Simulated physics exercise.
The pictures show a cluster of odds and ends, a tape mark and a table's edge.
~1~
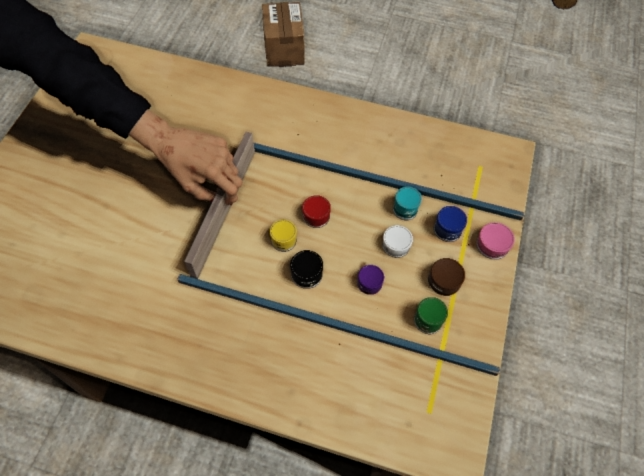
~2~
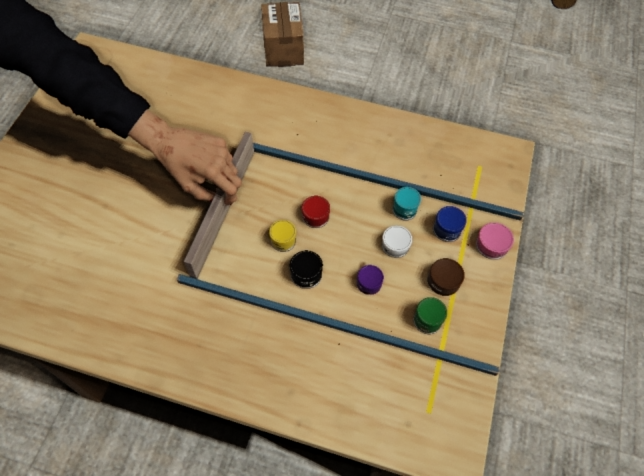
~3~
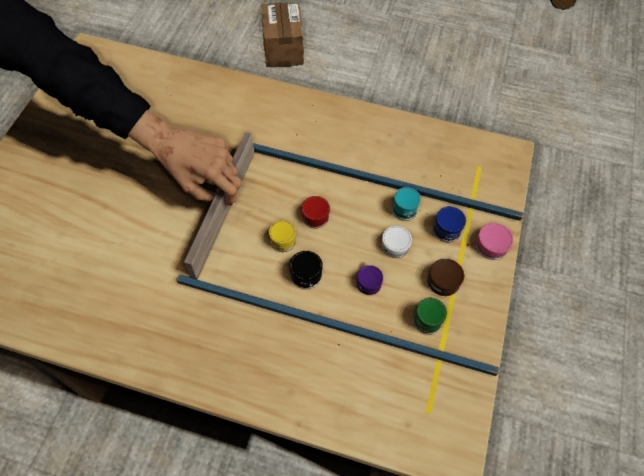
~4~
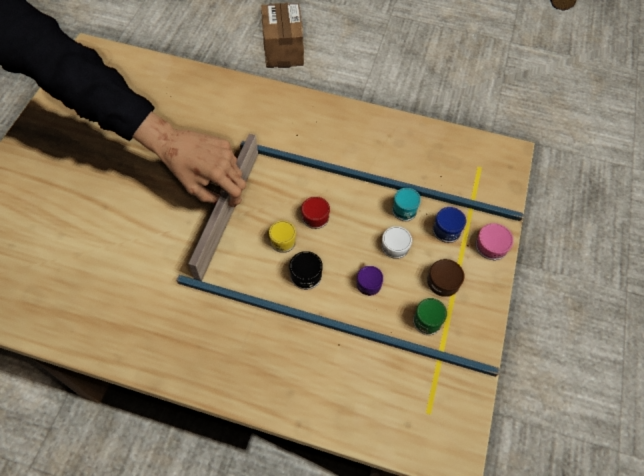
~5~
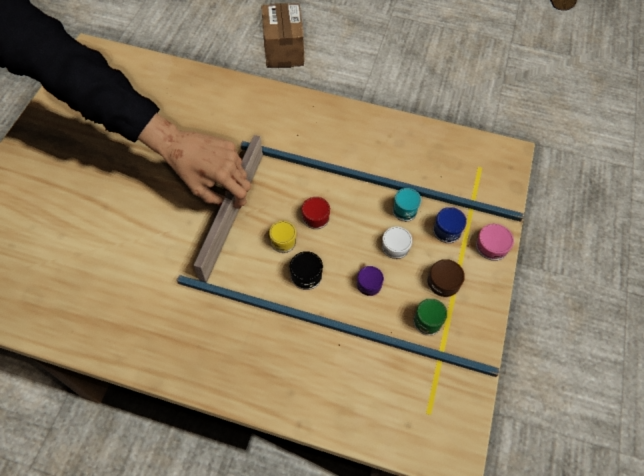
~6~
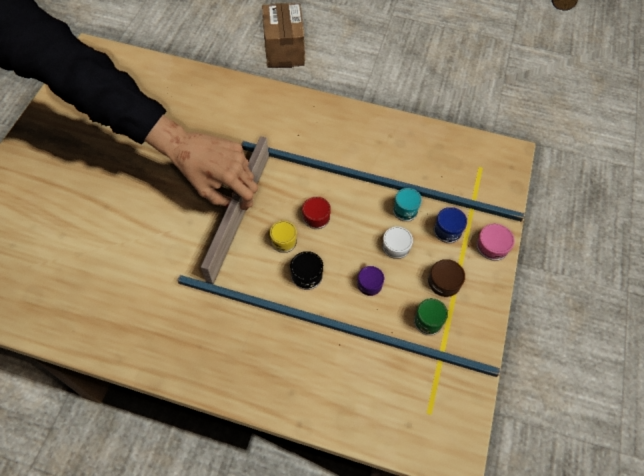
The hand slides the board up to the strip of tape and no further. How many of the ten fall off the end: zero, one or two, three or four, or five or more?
As it turns out, the number that fall off is one or two.
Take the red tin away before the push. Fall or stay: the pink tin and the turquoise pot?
The pink tin goes over, the turquoise pot remains up.
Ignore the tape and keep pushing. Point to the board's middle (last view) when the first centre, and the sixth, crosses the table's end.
About (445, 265), then (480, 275).
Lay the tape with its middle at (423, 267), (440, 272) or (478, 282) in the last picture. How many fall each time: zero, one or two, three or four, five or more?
One after another: Zero; none; three to four.
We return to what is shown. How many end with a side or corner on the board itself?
In contact: 4.
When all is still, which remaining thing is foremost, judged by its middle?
The brown tub ends nearest.
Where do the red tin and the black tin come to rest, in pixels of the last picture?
First (479, 248), then (467, 321).
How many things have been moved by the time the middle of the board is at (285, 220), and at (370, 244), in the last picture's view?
1 and 5.
Early on, none off yet; pink tin at rest near (495, 242); brown tub at rest near (446, 278); green pot at rest near (431, 317).
A while later, none off yet; pink tin at rest near (496, 242); brown tub travelled about its own width near (476, 285); green pot travelled about its own width near (450, 327).
Finally, the number that fall off is one or two; lost, pink tin.
